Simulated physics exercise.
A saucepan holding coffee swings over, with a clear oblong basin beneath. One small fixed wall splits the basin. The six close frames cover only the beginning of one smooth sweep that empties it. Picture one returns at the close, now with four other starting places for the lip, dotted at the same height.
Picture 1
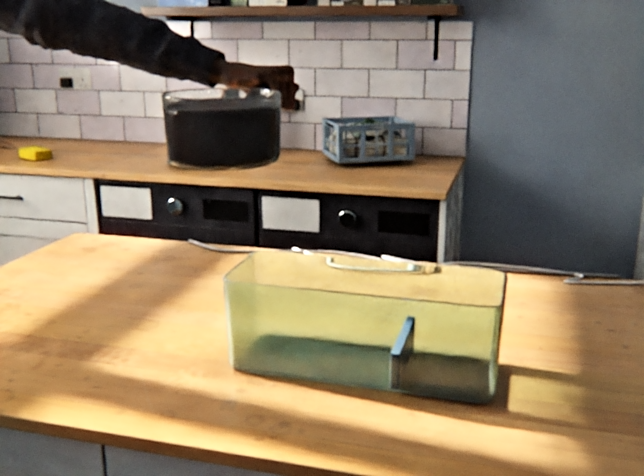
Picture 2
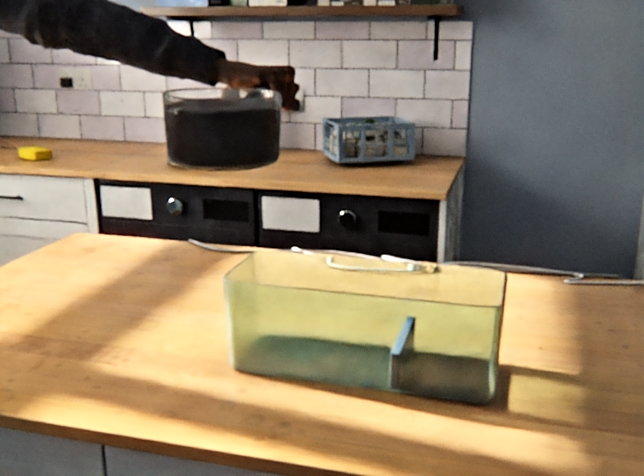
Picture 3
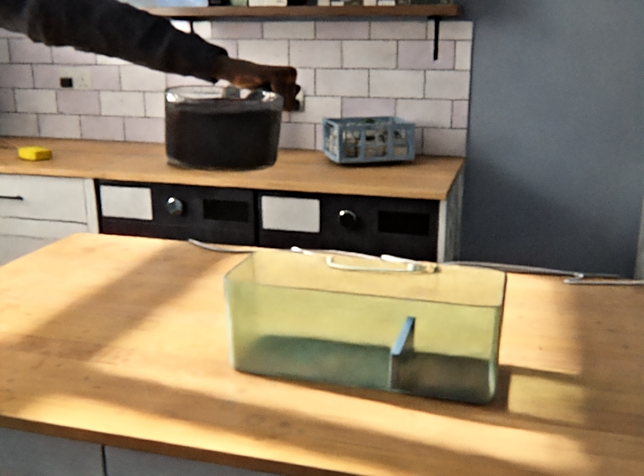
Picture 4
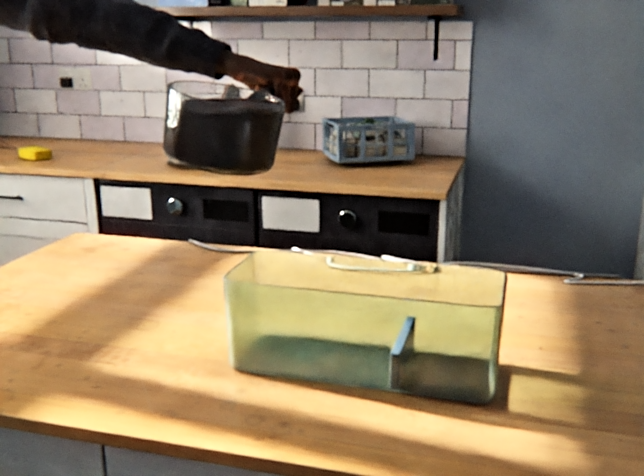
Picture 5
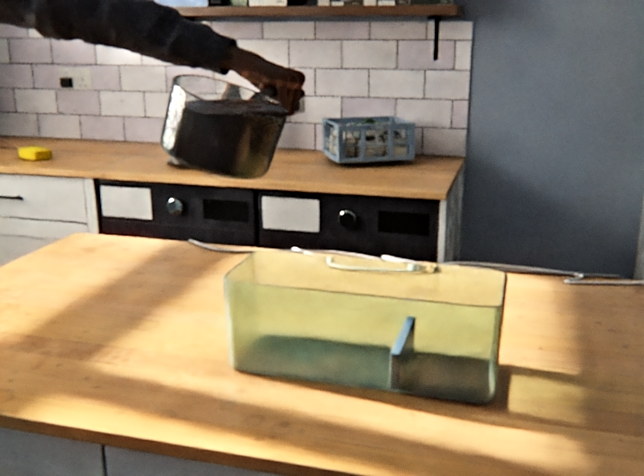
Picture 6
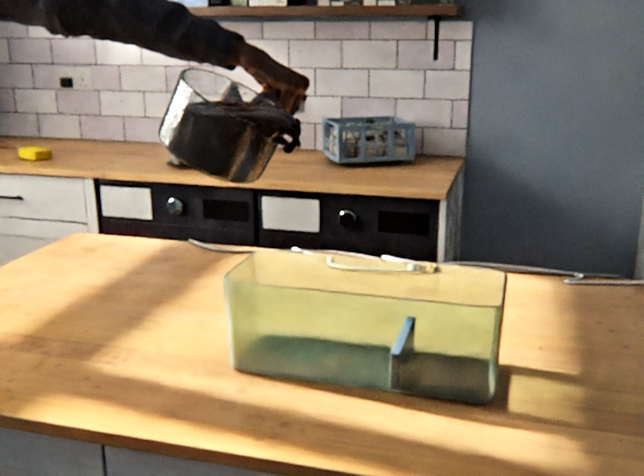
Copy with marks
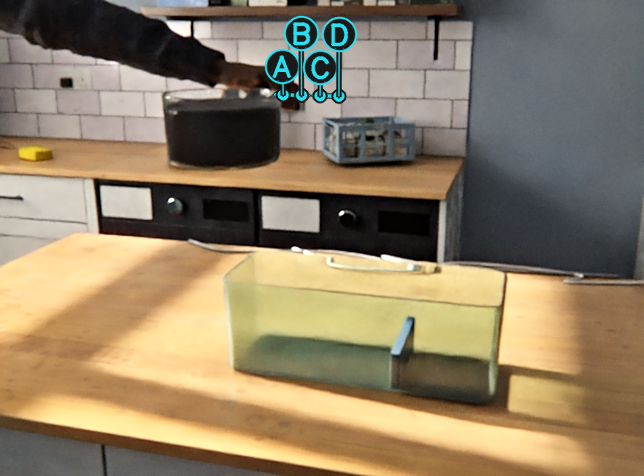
A dark-sleeved arm holds a clear saucepan of dark coffee at upper left in a sunlit kitchen, seen from slightly above across a wooden counter. A greenish clear oblong basin with a small blue divider stands in front, with white tiles, a blue-grey crate and a yellow object behind. The camera stays still as the hand gradually tilts the pan rightward and coffee slips over its lip.
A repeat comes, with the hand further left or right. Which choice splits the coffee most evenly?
Spot D.
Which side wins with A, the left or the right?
The left side.
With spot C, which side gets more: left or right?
More ends on the left.
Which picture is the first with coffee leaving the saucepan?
In picture 5.
On the marked copy, A at (283, 94); B at (301, 95); C at (320, 95); D at (338, 96).
With A, about 89 % ends left of the wall and 11 % right of it.
With B, about 89 % ends left of the wall and 9 % right of it.
With C, about 68 % ends left of the wall and 30 % right of it.
With D, about 48 % ends left of the wall and 50 % right of it.
